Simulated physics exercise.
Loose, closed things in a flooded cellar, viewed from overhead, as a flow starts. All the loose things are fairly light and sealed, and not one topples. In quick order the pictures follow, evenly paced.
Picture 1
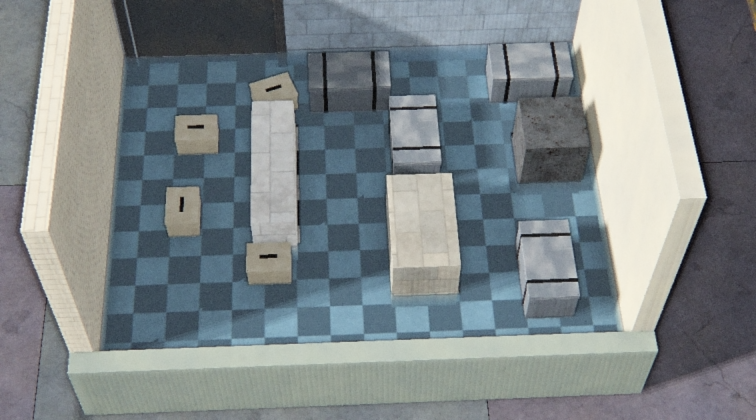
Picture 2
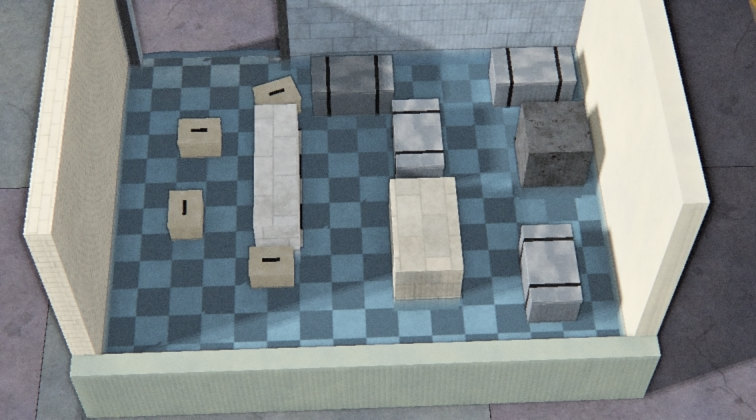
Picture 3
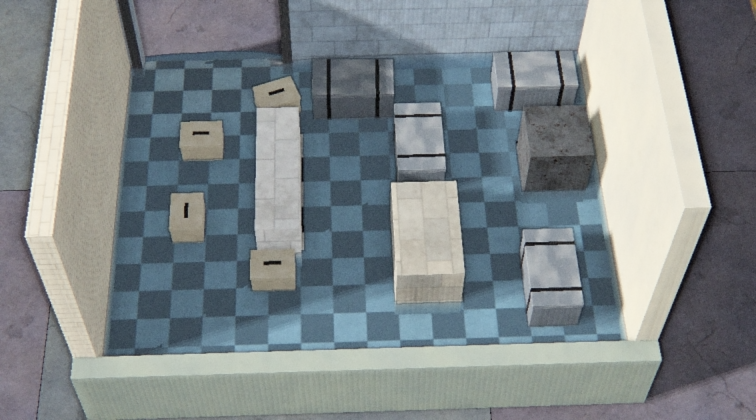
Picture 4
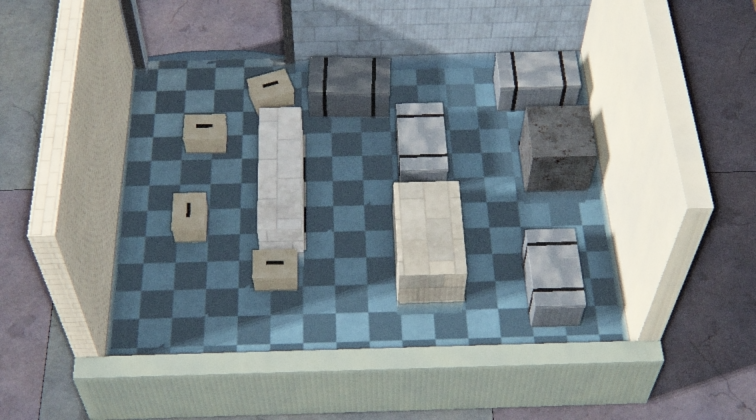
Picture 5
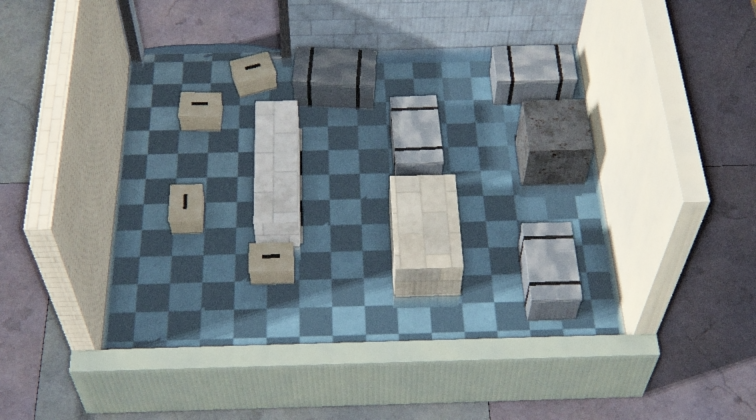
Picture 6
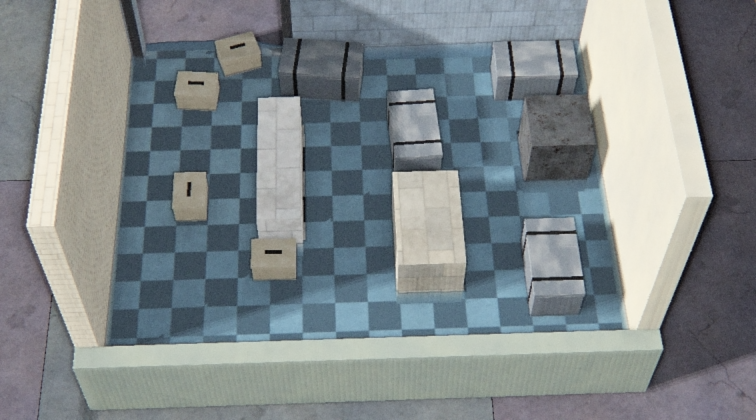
In a flooded, blue-checkered cellar, the boxes barely moved at first, then two small tan ones and a strapped grey one drifted toward the back left, and another strapped box turned slightly.
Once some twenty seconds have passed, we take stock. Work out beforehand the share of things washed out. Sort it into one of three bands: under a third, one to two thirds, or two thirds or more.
It falls in the top band, two thirds or more.
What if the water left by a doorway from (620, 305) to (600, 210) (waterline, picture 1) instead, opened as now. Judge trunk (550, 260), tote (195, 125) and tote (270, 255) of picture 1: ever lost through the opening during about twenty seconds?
Item one: Leaves; item two: Remains; item three: Leaves.
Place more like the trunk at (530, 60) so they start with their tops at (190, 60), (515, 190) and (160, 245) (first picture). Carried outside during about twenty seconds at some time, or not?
Escapes; remains; escapes.
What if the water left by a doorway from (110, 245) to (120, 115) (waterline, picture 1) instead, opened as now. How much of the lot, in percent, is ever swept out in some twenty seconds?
Around 60 in a hundred.
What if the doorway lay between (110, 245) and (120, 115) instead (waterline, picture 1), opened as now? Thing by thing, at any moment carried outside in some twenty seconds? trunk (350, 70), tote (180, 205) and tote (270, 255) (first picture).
Answer, item by item: Lost, lost, lost.
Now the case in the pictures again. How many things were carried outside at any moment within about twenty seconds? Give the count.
The figure is 6.
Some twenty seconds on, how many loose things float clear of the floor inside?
It adds up to 2.
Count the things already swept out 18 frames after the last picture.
The answer here is 5.
A moment on, 3 of 8 are out; 5 afloat.
Next, 5 of 8 are out; 3 afloat.
Later, 6 of 8 are out; 2 afloat.
In the end, 6 of 8 are out; 2 afloat.
